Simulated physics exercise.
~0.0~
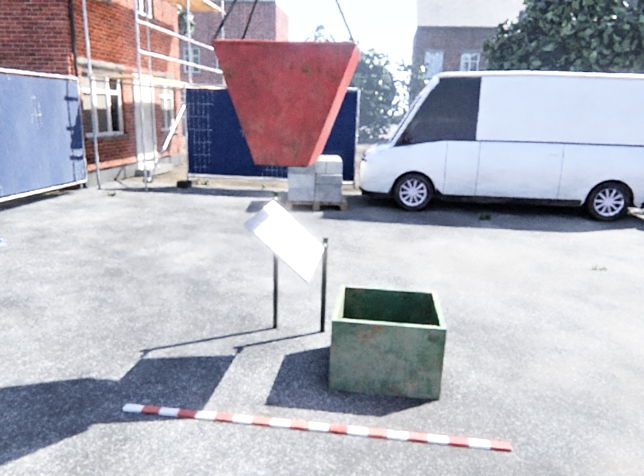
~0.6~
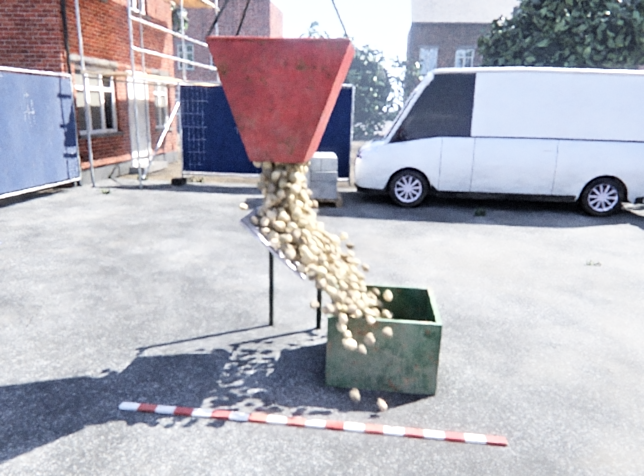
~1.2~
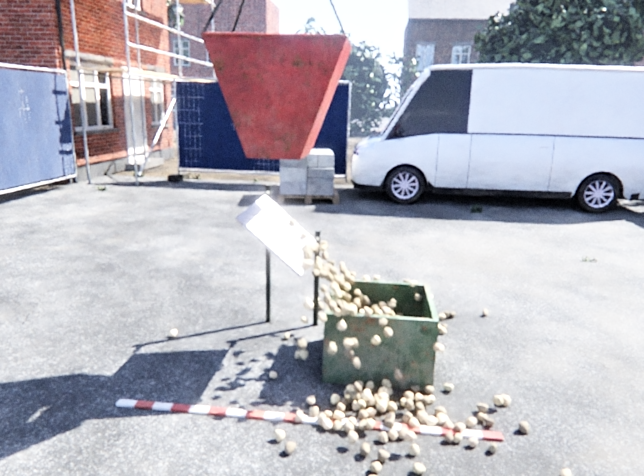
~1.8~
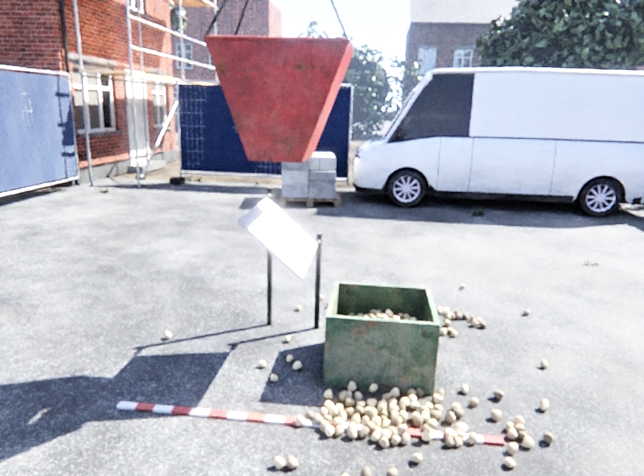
Pale, rounded stones, hidden at first, pour from the bottom of a red skip hanging above a paved yard, where a brick building, blue fencing and a white van stand behind. They strike a tilted steel plate on thin legs and slide down to the right in a thick stream toward a green, open-topped bin. As the skip empties and the stream thins, many stones drop into the bin while others spill in front, around a red-and-white striped staff. Finally, most of the stones lie inside the bin, with the rest heaped before it and scattered mainly to the right.
